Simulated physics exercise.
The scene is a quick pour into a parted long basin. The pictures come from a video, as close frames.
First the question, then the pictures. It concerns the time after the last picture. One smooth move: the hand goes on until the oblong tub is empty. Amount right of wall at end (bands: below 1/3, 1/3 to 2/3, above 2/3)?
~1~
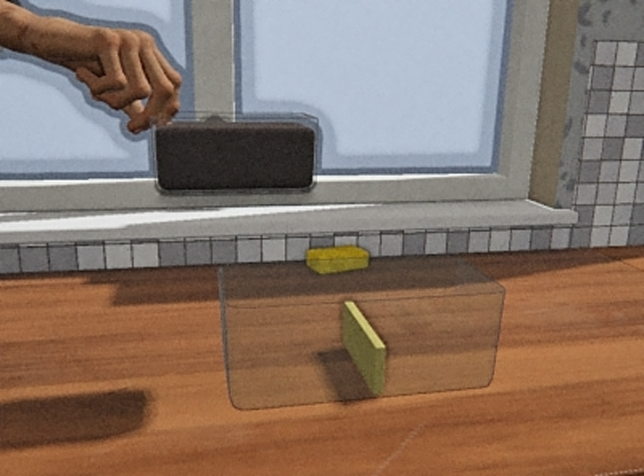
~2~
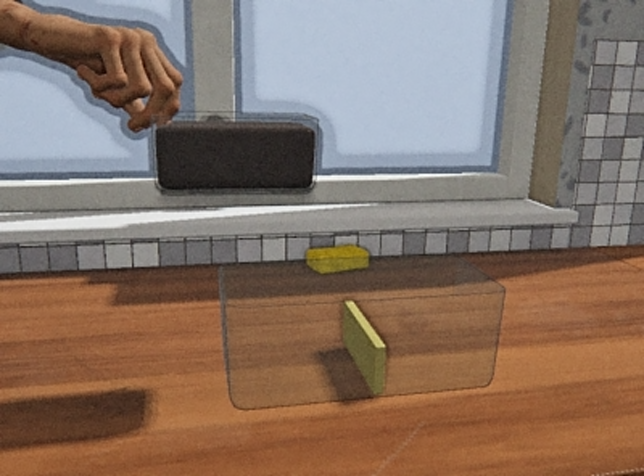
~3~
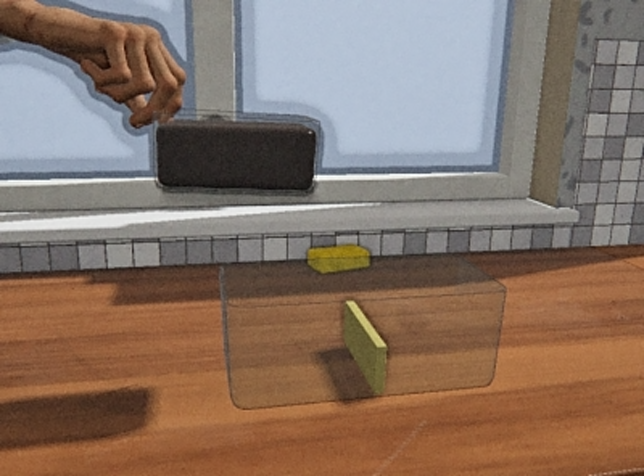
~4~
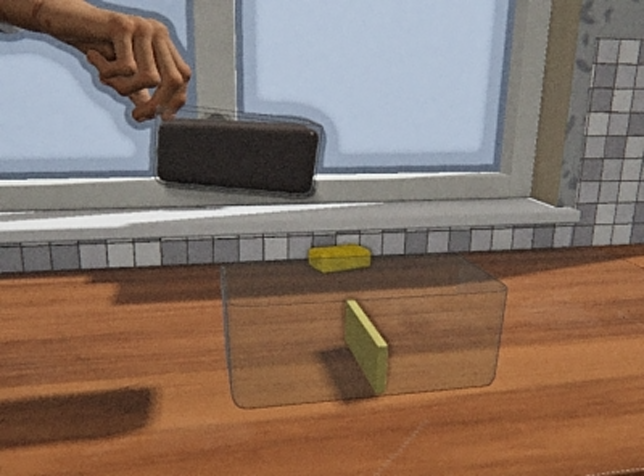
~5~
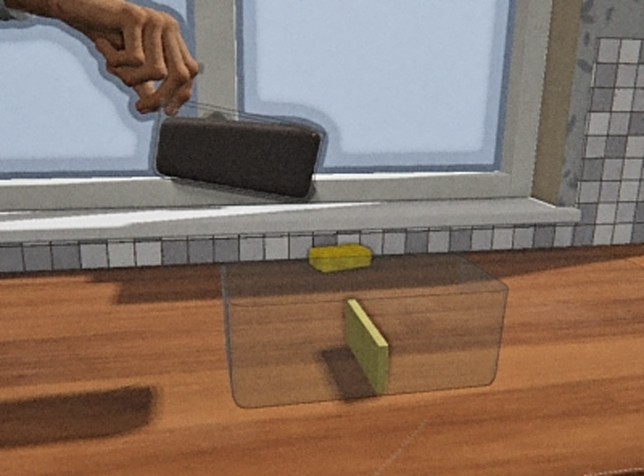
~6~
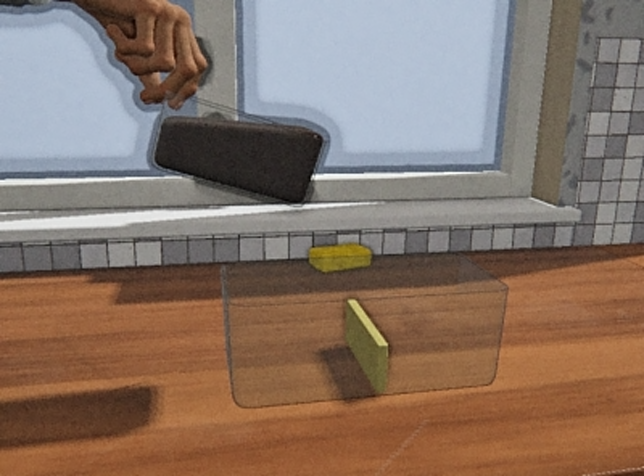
1/3 to 2/3.
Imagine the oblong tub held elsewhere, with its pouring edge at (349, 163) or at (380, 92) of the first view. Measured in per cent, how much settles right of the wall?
You'd get around 70 per cent and then around 80 per cent.
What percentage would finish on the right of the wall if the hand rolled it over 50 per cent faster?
Something like 35 in a hundred.
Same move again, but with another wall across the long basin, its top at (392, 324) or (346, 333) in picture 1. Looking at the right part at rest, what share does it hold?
First try: Roughly 10 per cent; second try: 65 per cent.
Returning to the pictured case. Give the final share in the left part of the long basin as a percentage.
It works out to around 40 percent.
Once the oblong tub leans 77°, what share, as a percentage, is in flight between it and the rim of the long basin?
Share in flight: Approx. 45 %.
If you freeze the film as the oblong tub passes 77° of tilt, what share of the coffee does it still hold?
It still holds close to 35 per cent at that lean.
A moment on, the tilt is 77° and 34 per cent is still to pour, 3 is left of the wall and 16 right of it.
Next, the tilt is 103° and 6 per cent is still to pour, 33 is left of the wall and 52 right of it.
Then the tilt is 104° and 1 per cent is still to pour, 41 is left of the wall and 51 right of it.
Later the tilt is 104° and 0 per cent is still to pour, 42 is left of the wall and 51 right of it.
At rest 42 per cent lies left of the wall, 51 right of it and 6 outside.
